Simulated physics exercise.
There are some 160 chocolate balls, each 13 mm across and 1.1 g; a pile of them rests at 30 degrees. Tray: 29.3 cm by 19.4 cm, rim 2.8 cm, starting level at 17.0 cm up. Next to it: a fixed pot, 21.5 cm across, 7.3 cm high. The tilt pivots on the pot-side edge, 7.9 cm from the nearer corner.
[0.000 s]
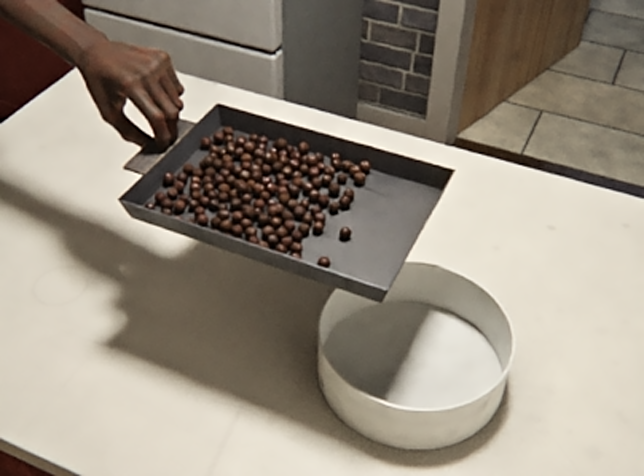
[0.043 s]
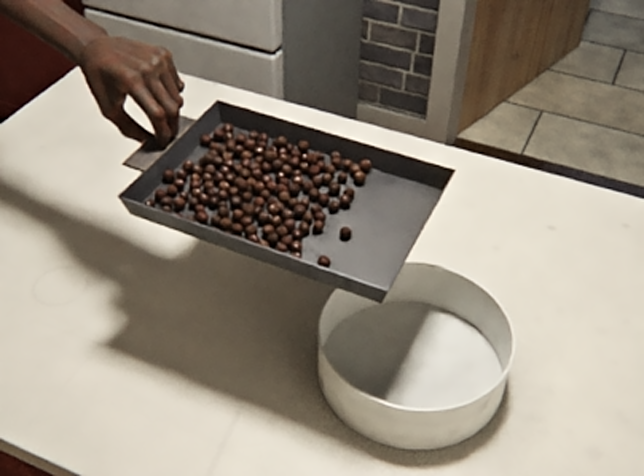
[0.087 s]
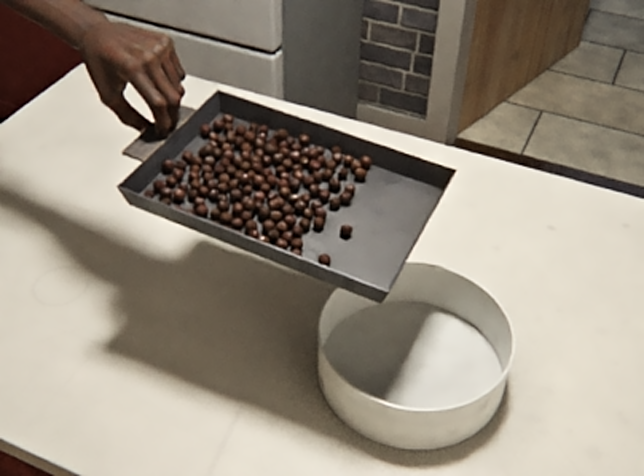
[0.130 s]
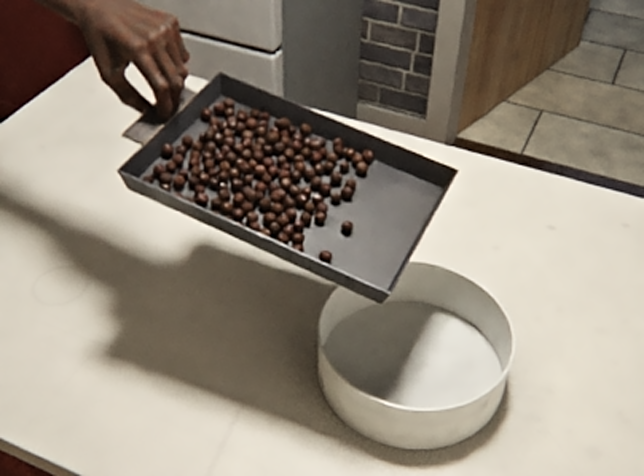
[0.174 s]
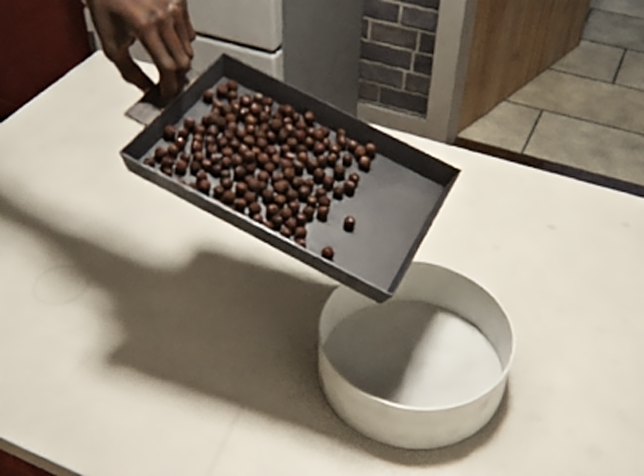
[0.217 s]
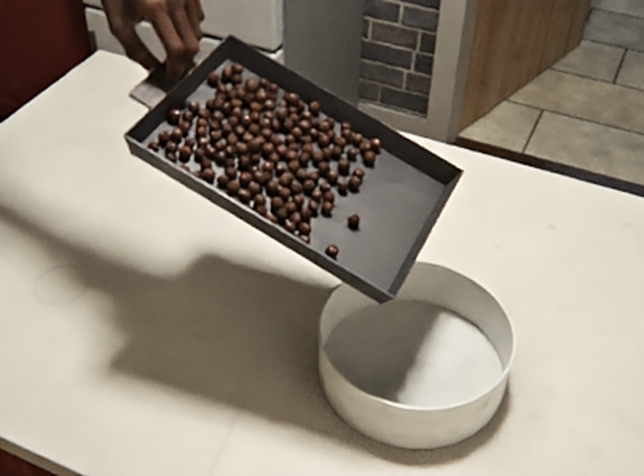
On a kitchen counter, a hand tilts a dark tray of brown balls rightward.
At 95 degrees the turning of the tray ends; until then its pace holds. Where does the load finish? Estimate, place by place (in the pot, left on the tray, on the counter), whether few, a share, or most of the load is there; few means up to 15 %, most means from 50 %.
My estimate: Pot: Most, tray: Few, counter: A share.
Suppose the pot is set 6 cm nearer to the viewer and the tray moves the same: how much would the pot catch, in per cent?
About 65 %.
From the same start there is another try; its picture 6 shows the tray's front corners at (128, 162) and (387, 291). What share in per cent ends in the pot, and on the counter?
Pot: 95, counter: 5.
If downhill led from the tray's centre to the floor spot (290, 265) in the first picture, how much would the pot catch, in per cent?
Some 60 per cent.
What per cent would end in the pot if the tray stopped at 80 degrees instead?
Pot share: About 70 per cent.
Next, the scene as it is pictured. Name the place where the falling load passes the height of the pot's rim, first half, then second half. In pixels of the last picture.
At about (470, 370), then at (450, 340).
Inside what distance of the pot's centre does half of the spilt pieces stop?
About 30 centimetres.
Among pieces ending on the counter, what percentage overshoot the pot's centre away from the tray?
Around 100 per cent, give or take.
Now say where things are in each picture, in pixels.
In the first frame, tray tilt 0 degrees, front corners at (128, 197) and (383, 282); middle of the pieces at (259, 190); pot at (416, 329).
In the second frame, tray tilt 1 degrees, front corners at (127, 194) and (383, 283); middle of the pieces at (259, 188).
In the third frame, tray tilt 4 degrees, front corners at (127, 185) and (385, 284), lowest corner right front; middle of the pieces at (259, 181).
In the fourth frame, tray tilt 8 degrees, front corners at (127, 169) and (386, 285), lowest corner right front; middle of the pieces at (260, 171).
In the fifth frame, tray tilt 14 degrees, front corners at (130, 151) and (389, 287), lowest corner right front; middle of the pieces at (263, 159).
In the sixth frame, tray tilt 19 degrees, front corners at (134, 135) and (391, 289), lowest corner right front; middle of the pieces at (268, 149); pot at (417, 328). Its pace works out near 120 degrees a second.
After 0.53 s, tilt 57 degrees; the tray holds 100 %, the pot 0 %.
After 0.73 s, tilt 81 degrees; the tray holds 55 %, the pot 10 %.
After 1.05 s, tilt 95 degrees; the tray holds 5 %, the pot 60 %.
At rest (2.0 s), pot 75 %, tray 0 %, counter 25 %.
